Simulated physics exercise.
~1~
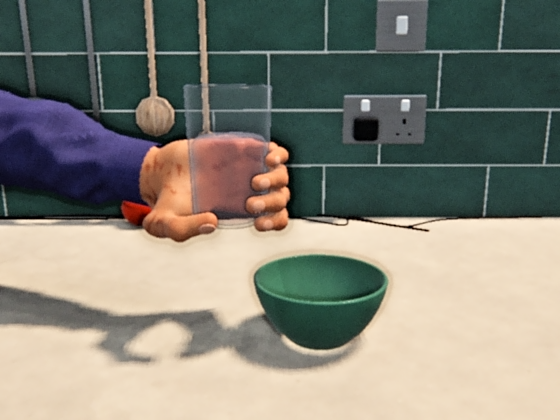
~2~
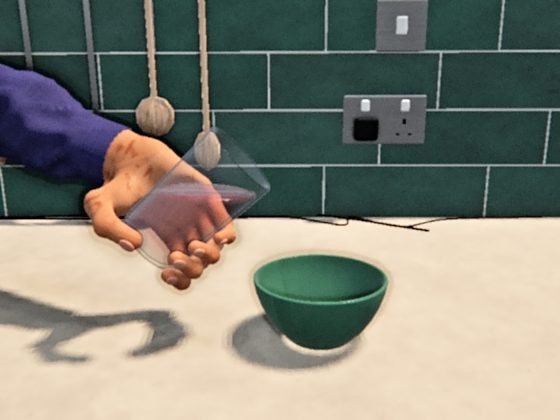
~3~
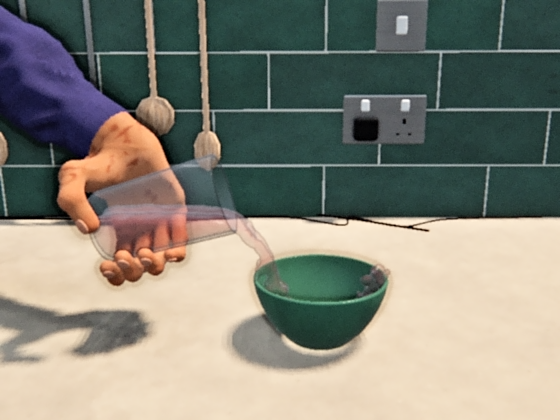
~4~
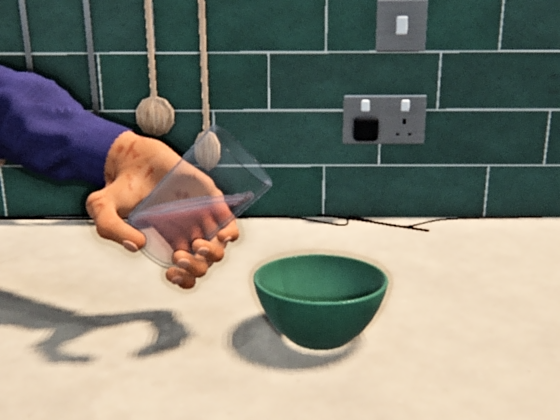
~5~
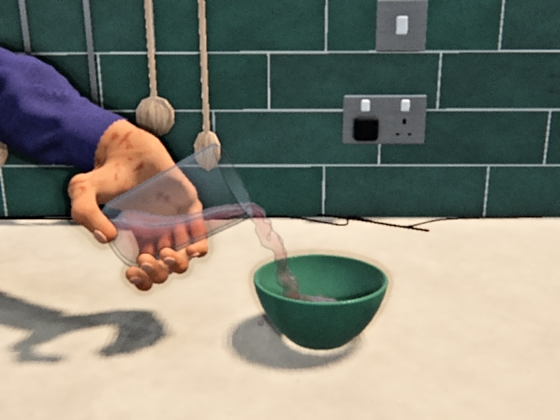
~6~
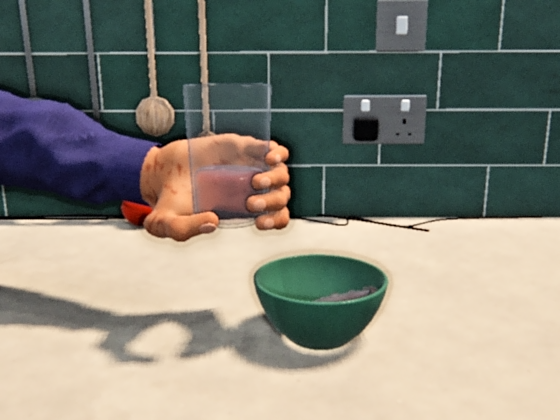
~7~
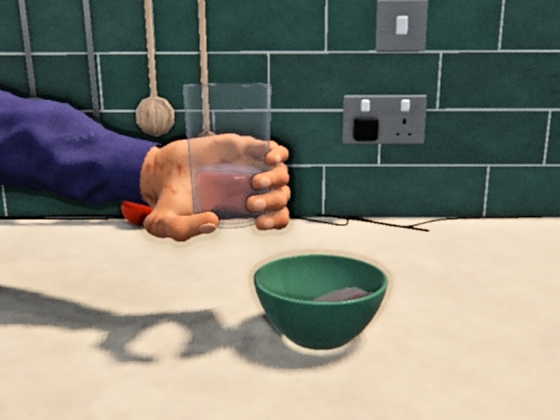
A hand in a purple sleeve holds up a clear drinking glass of pinkish, see-through liquid at the left of a pale kitchen worktop, seen from the front and slightly above. An empty green bowl sits to its right, before dark green tiles with grey sockets and hanging wooden utensils. The hand tips the glass rightward until liquid streams into the bowl, then eases it partly back. It tilts the glass steeply again and pours another stream. Finally, it levels the glass, leaving some liquid inside and a shallow pool in the bowl.
